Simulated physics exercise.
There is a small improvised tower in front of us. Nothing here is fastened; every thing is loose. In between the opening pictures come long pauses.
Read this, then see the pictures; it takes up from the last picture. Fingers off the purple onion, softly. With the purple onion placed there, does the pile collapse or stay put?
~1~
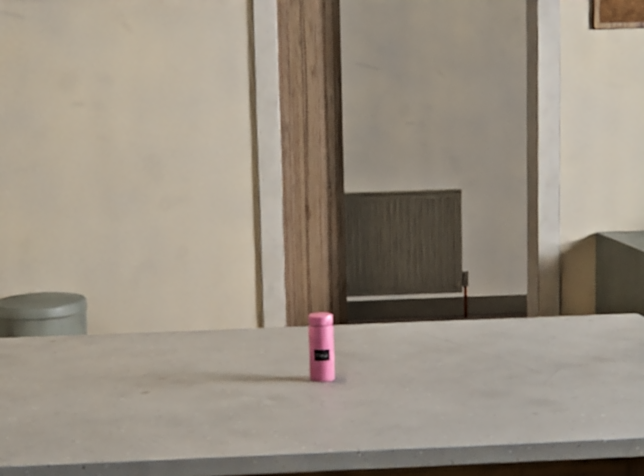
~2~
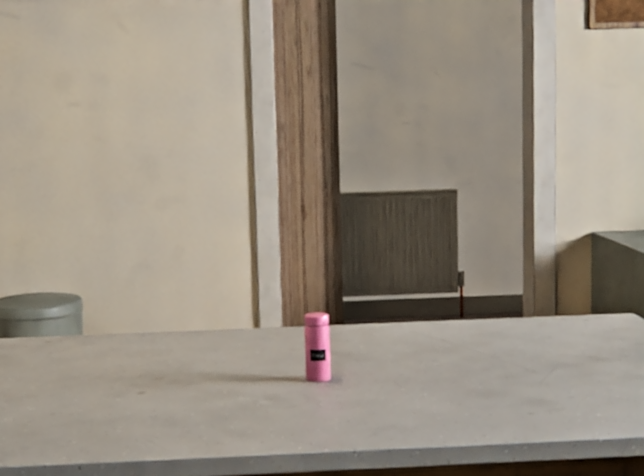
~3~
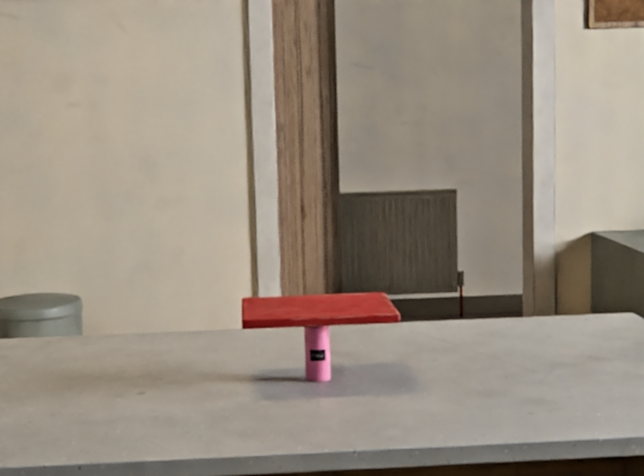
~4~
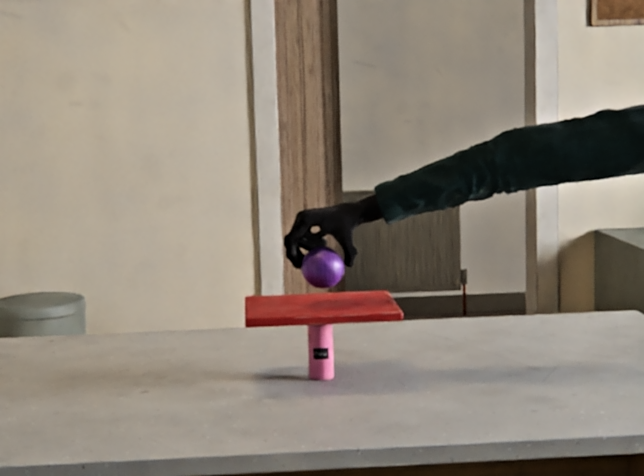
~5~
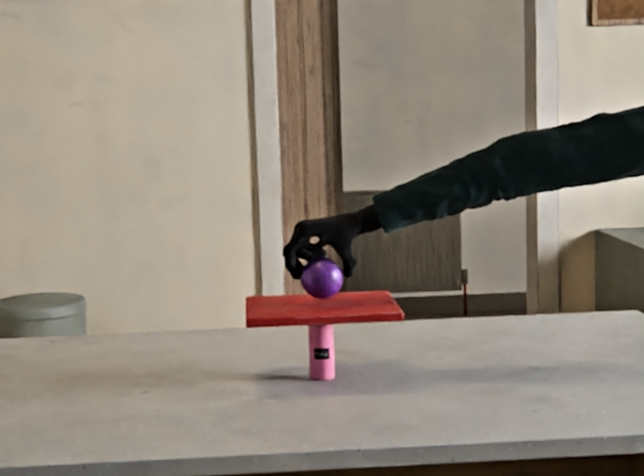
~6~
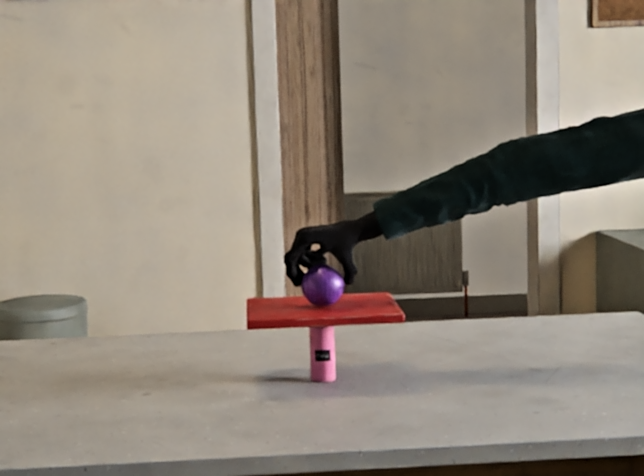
It is going to remain upright.
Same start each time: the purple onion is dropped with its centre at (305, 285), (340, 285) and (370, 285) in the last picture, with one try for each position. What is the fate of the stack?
First time it stays put, second time it stays put, third time it falls over.
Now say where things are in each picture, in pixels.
The last thing is not in view yet; pink shaker (321, 347), in the first picture.
The last thing is not in view yet; pink shaker (317, 347), in the second picture.
The last thing is not in view yet; pink shaker (317, 347), in the third picture.
Still above its spot; purple onion (323, 267); pink shaker (320, 345), in the fourth picture.
Still above its spot; purple onion (322, 278); pink shaker (321, 345), in the fifth picture.
In place under the hand; purple onion (323, 285); pink shaker (322, 347), in the sixth picture.
Then, 0.30 s after the last picture, nothing has stirred.
Then, 0.70 s after the last picture, purple onion resting near (323, 286).
At rest, all 3 in place. Seen from the same camera at the end, purple onion near (323, 286). The stack holds.
